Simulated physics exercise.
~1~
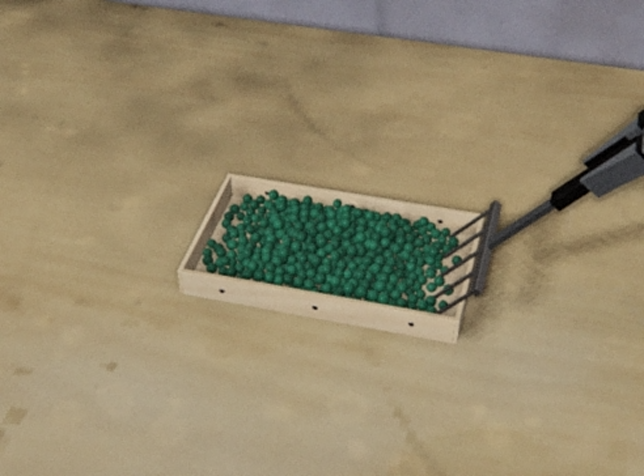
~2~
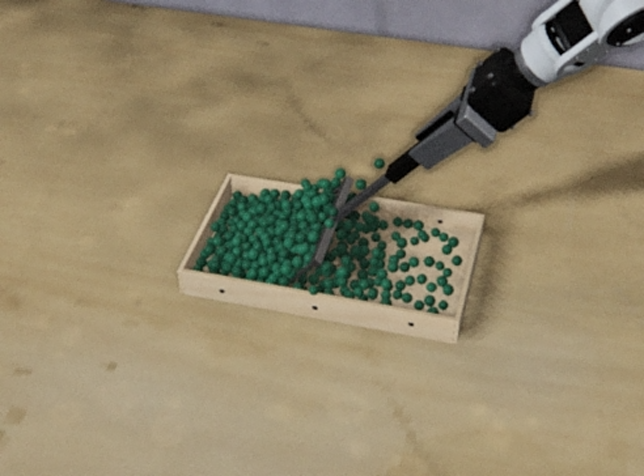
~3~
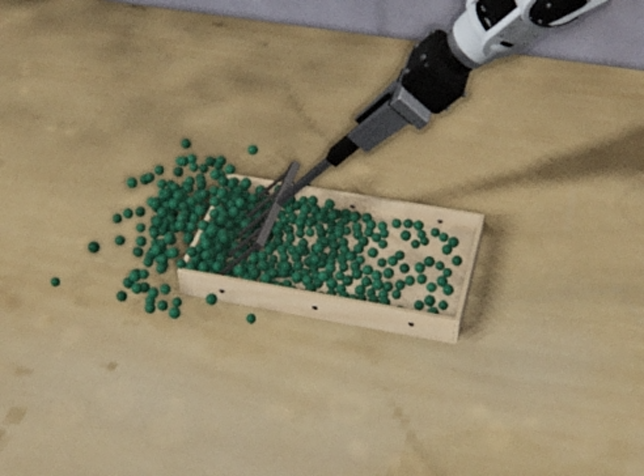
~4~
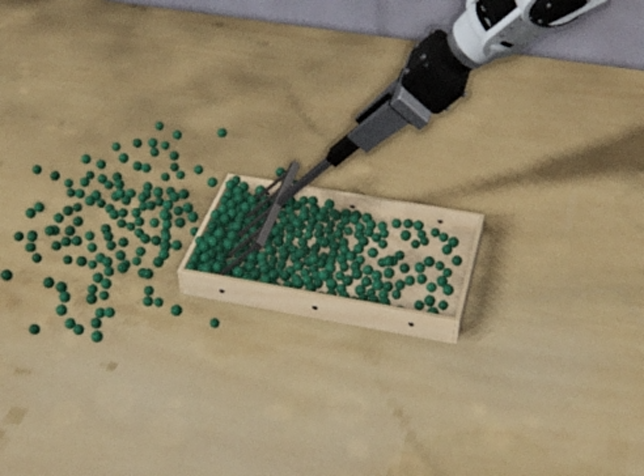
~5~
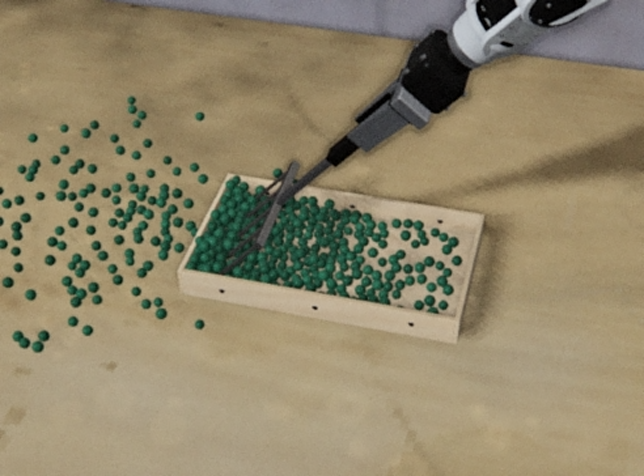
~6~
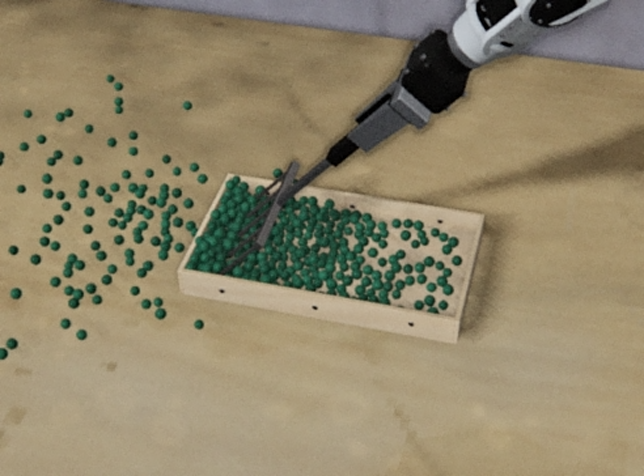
A robot arm rakes green beads left along a tray, spilling many onto the table.
